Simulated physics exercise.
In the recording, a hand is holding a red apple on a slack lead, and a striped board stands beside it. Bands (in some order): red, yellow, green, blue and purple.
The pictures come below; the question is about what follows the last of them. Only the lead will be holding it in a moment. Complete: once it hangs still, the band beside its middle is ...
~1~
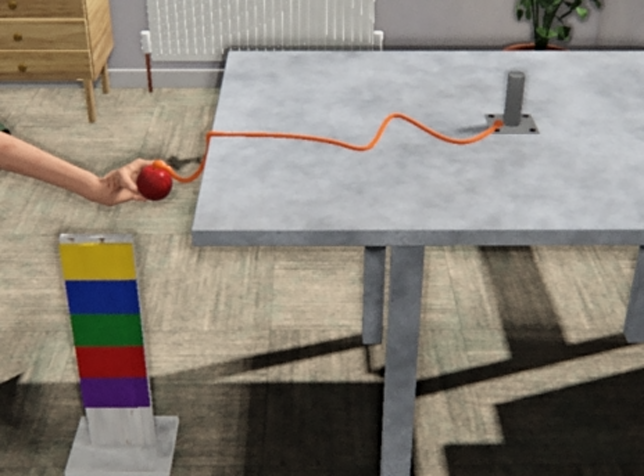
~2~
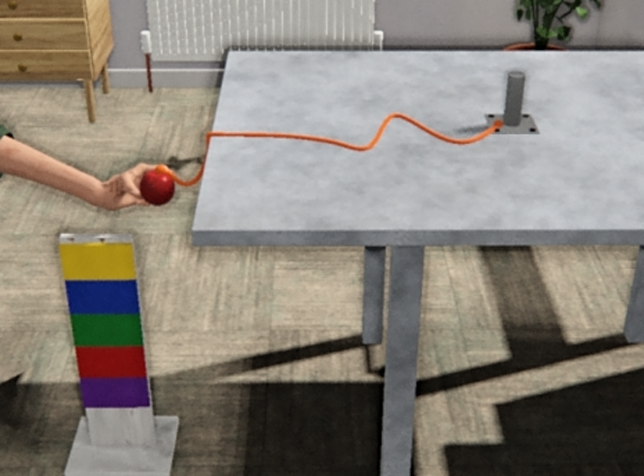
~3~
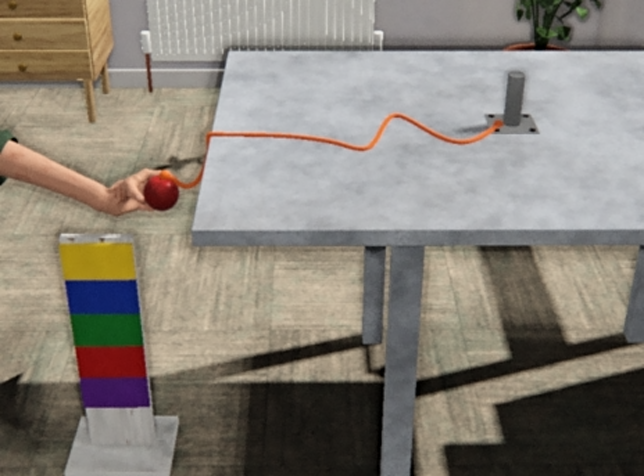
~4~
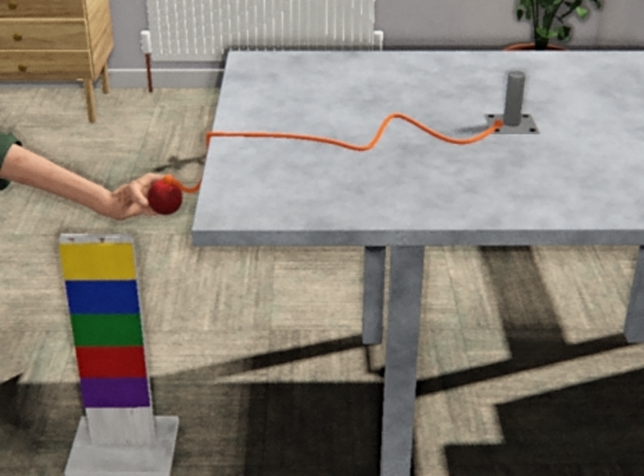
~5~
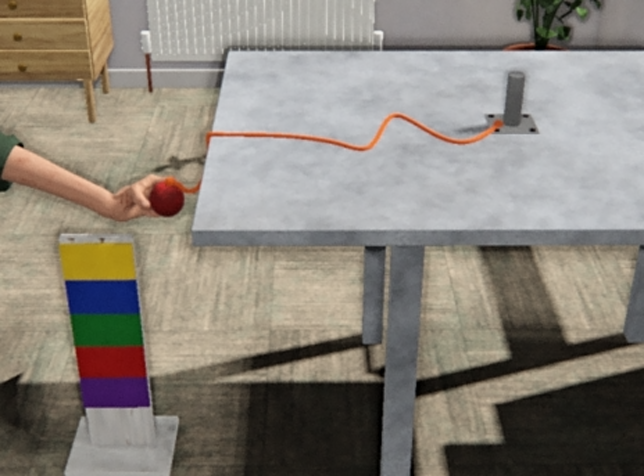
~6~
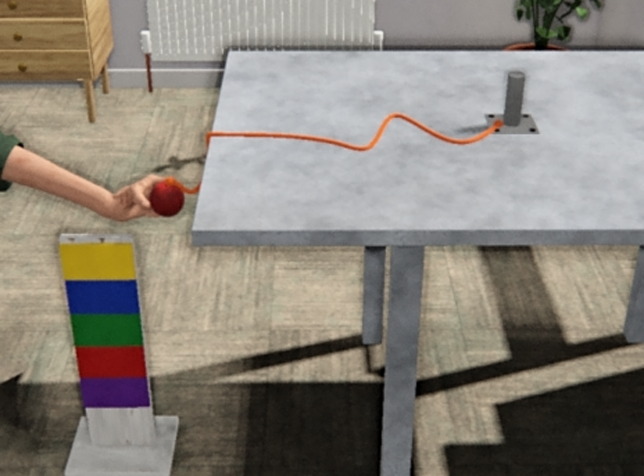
... Green.
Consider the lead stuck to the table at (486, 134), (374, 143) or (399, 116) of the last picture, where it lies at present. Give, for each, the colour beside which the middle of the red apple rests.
Result per try, in sequence: Green / yellow / blue.
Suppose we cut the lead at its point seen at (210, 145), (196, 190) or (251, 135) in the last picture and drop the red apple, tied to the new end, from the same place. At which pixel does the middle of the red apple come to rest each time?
Case by case: Close to (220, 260), (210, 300) and (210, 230).
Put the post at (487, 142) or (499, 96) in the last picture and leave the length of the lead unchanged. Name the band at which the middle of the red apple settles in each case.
In that order: Red; green.
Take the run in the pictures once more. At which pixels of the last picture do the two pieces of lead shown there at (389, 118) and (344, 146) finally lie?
They finish at (336, 130) and (234, 134) respectively.
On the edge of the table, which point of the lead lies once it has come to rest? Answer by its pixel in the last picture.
About (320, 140).
Soon after, apple near (227, 303); level with blue.
After that, apple near (213, 324); level with green.
In the end, apple near (219, 326); level with green. Its middle rests at the green band.
